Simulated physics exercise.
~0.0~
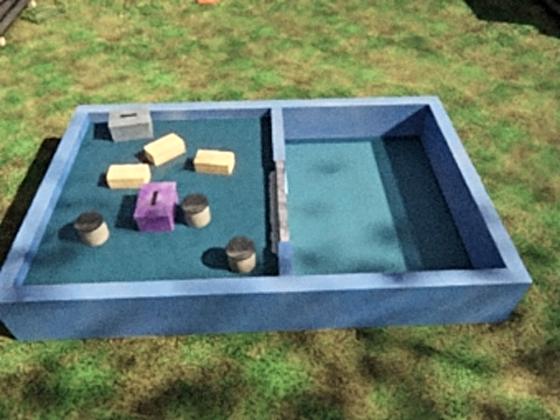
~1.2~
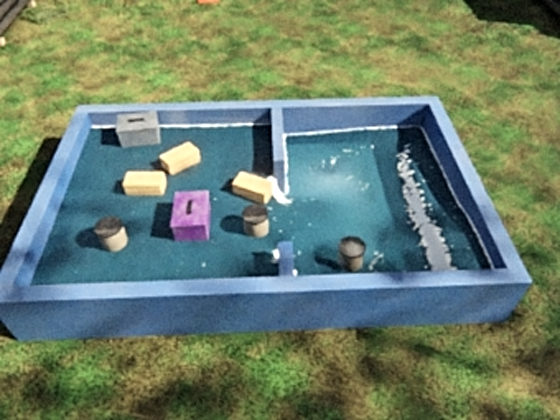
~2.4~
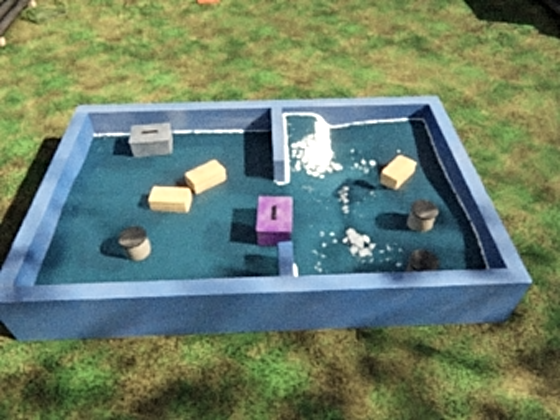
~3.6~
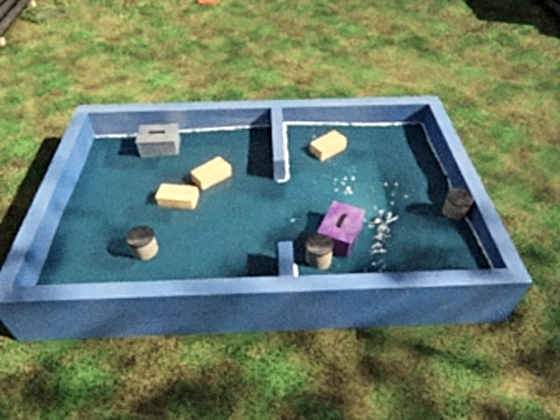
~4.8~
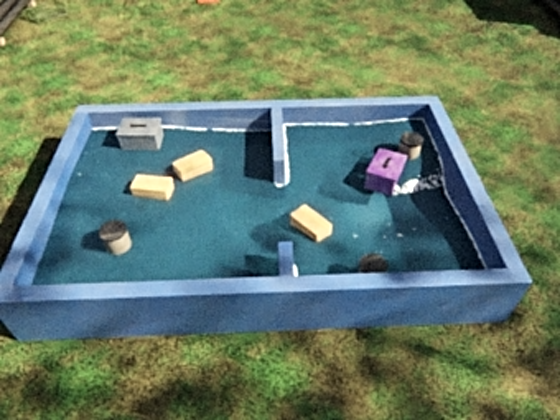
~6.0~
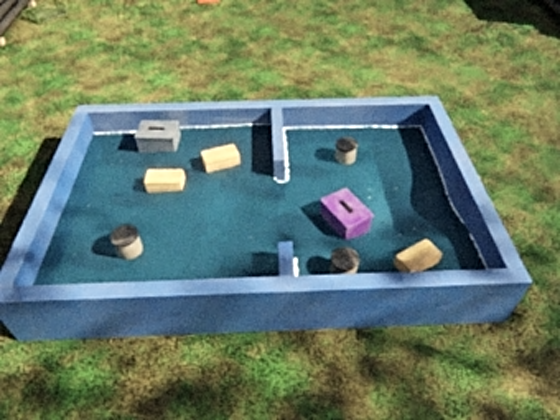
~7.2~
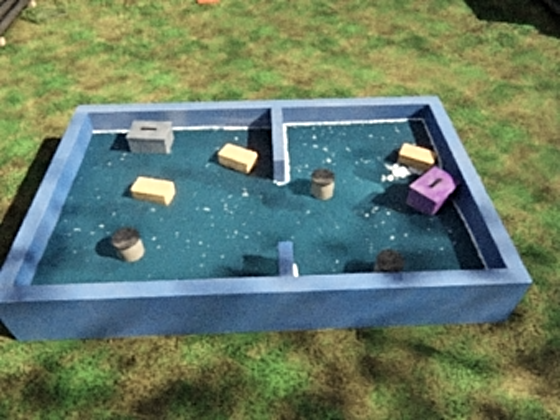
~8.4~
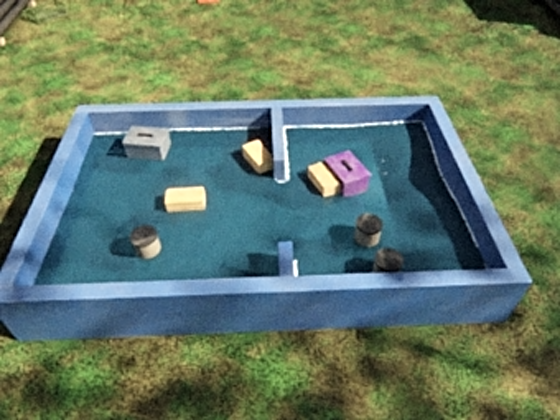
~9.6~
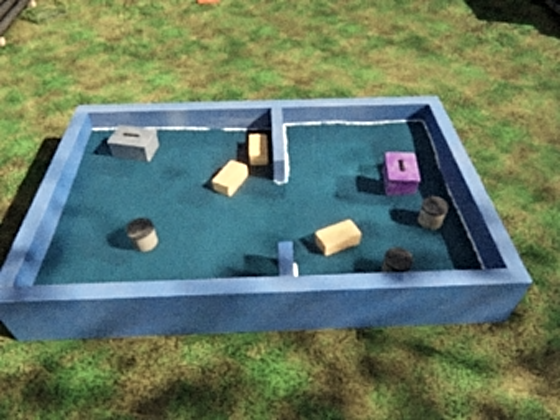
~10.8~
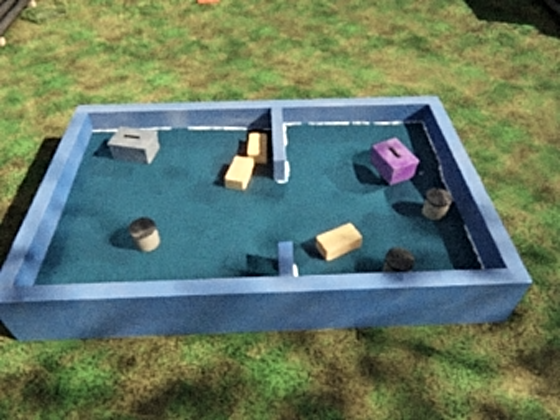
Blue two-part tank with its divider opening, water surging right, carrying a purple box, pails and yellow blocks across, all left floating.
